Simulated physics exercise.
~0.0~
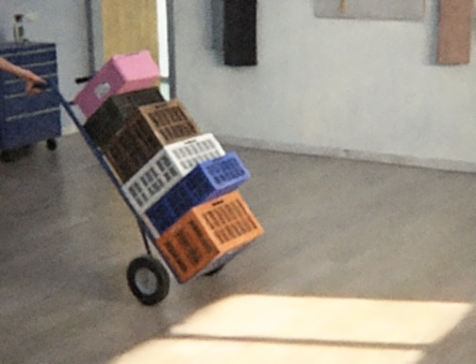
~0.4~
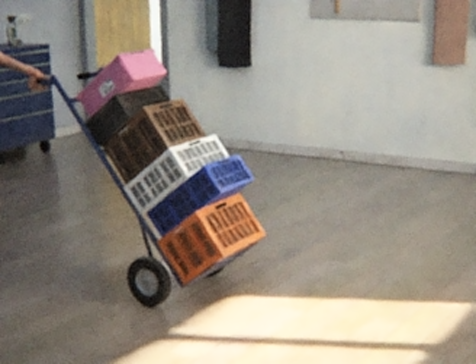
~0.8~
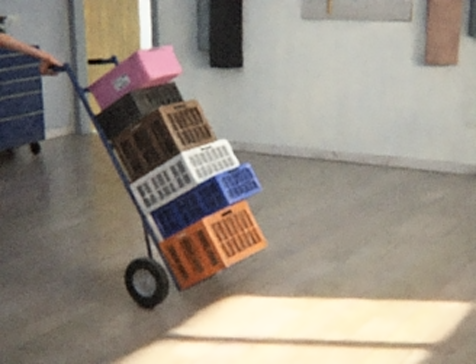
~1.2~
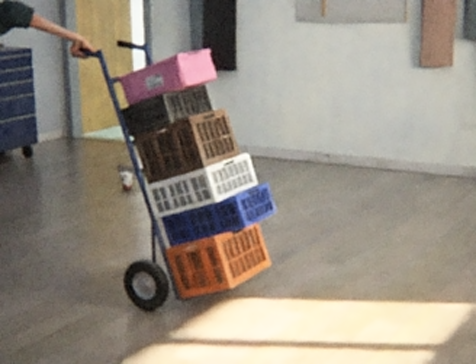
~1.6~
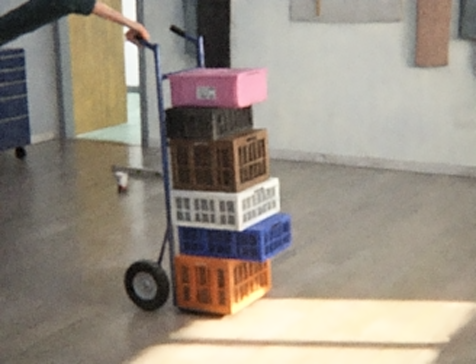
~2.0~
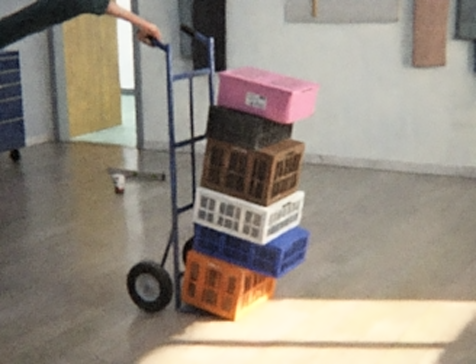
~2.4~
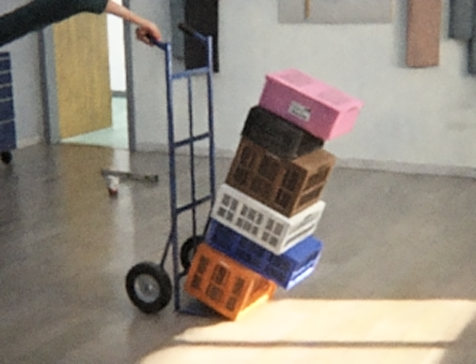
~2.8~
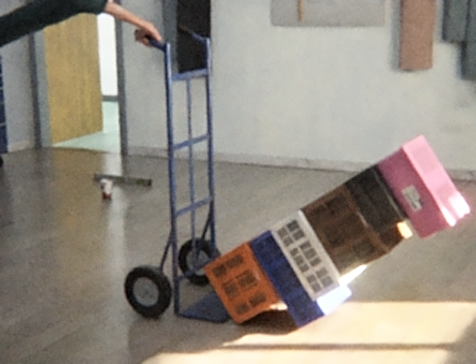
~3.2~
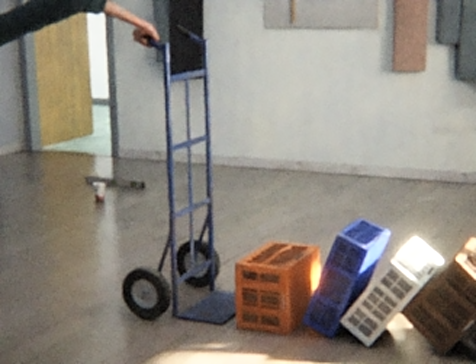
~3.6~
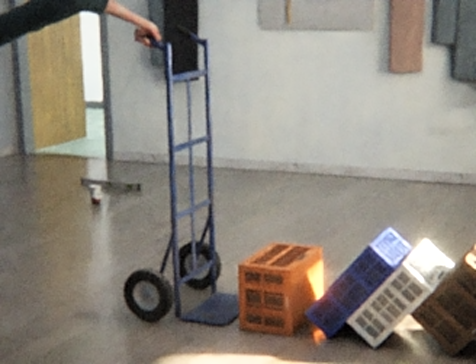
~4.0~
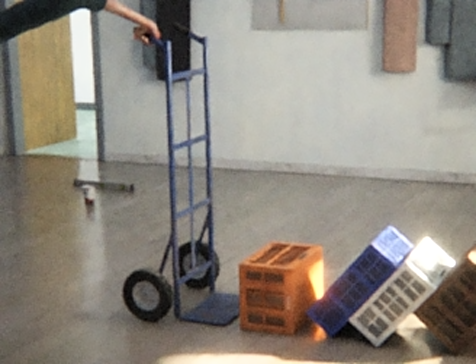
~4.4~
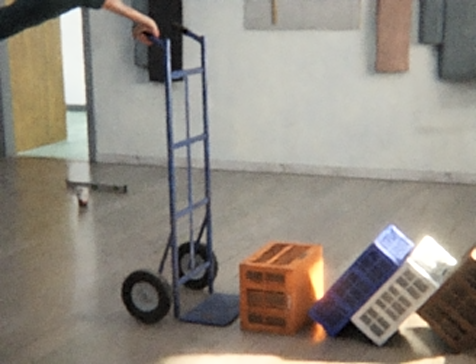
A hand swings a loaded hand truck upright, and its stacked crates topple right onto the floor.
